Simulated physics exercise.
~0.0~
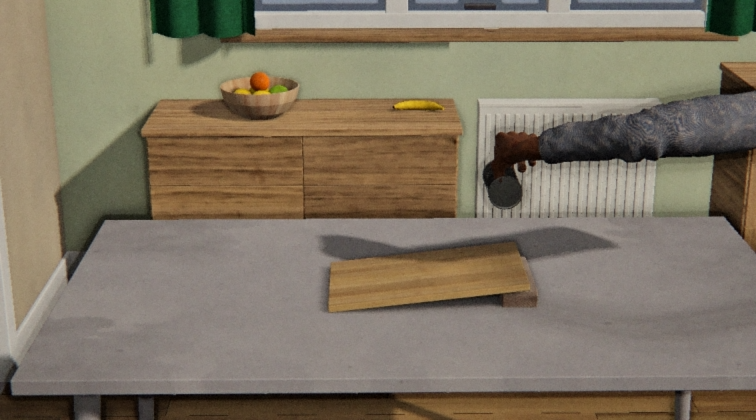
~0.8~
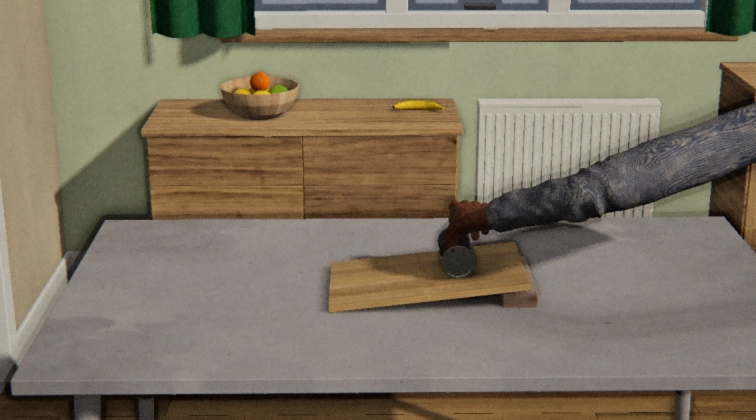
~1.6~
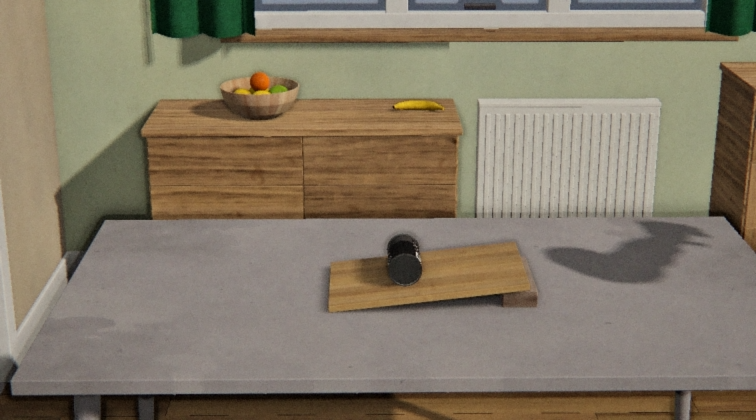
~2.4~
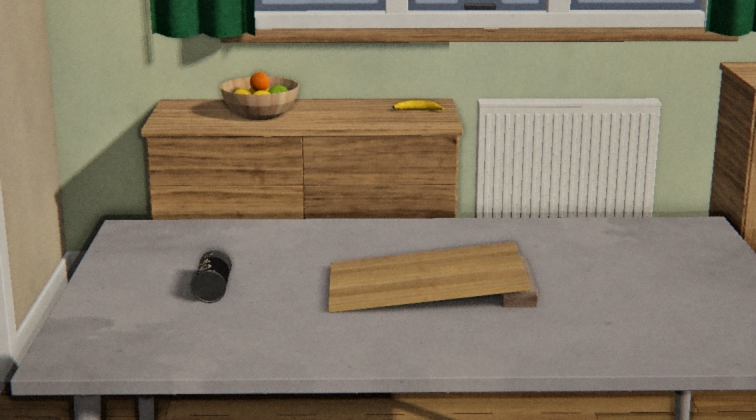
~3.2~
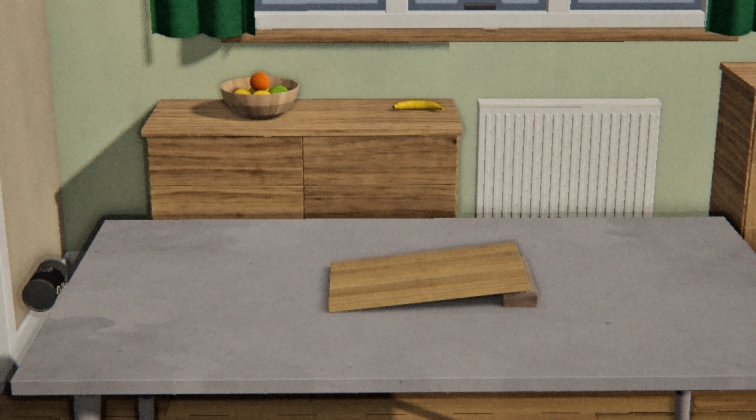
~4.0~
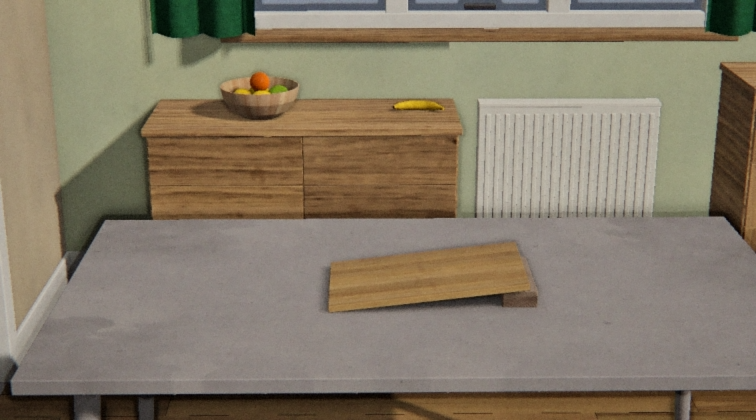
The clip shows a gloved hand setting a black cylindrical object on its side on a propped-up wooden board on a grey table, then letting go and withdrawing. The object travels down the board and left across the table, passes the edge and ends out of view.
